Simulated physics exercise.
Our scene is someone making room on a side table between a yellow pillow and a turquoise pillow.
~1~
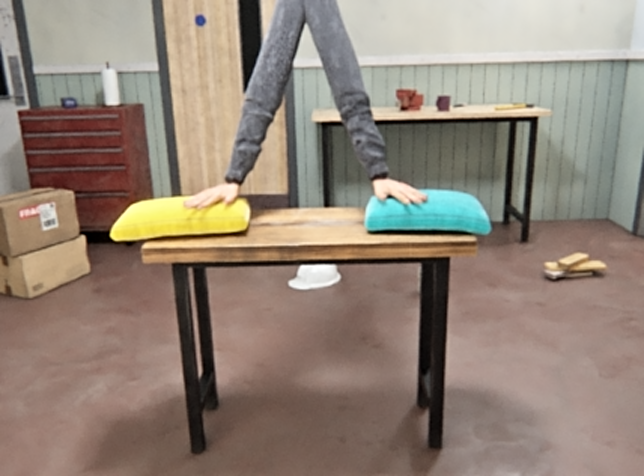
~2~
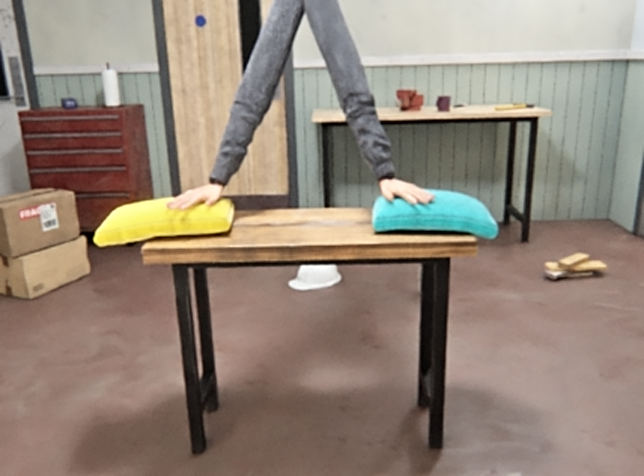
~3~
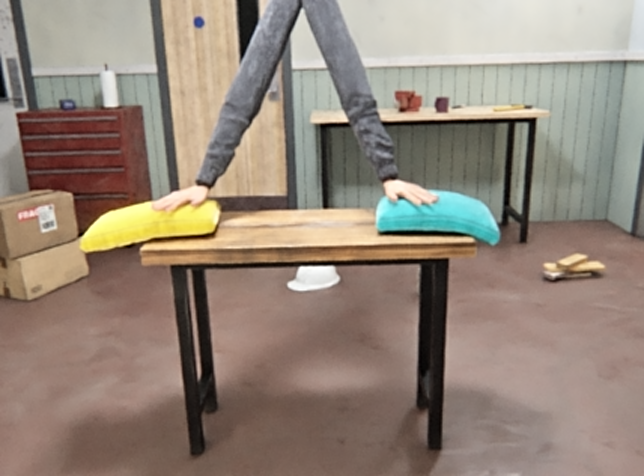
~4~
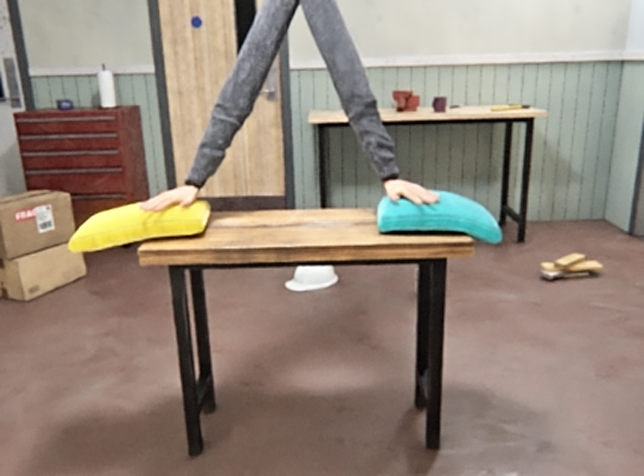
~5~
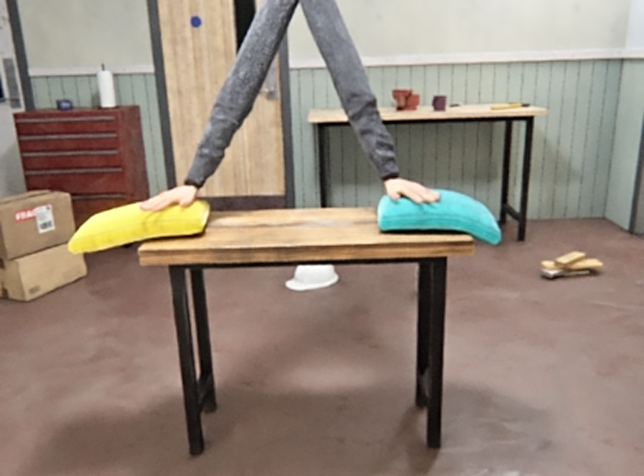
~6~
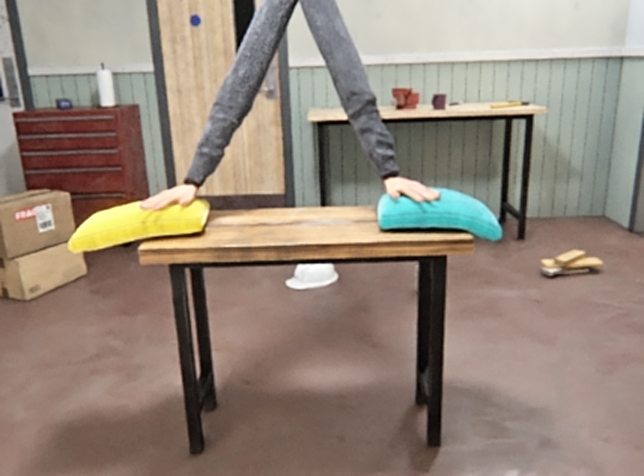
Two grey-sleeved arms, crossing at the top of the view, press a hand on each of two pillows and slide them apart on a wooden table in a workshop, seen from the front. The yellow pillow moves left well past the table's edge, while the turquoise one shifts slightly right, overhanging less. Both then stay still, before a red drawer cabinet, cardboard boxes and a back bench, the view barely shifting.
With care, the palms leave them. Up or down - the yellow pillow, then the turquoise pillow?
In the end I expect the yellow pillow will drop off once the hands are gone. I expect the turquoise pillow will stay put once the hands are gone.
Then, 0.46 s after the last picture, yellow pillow falling near (140, 288); turquoise pillow lying still.
Then, 0.76 s after the last picture, yellow pillow on the floor near (136, 413); turquoise pillow lying still.
At rest, yellow pillow on the floor near (133, 412); turquoise pillow lying still. The yellow pillow slumps off the end and the turquoise pillow remains on top.
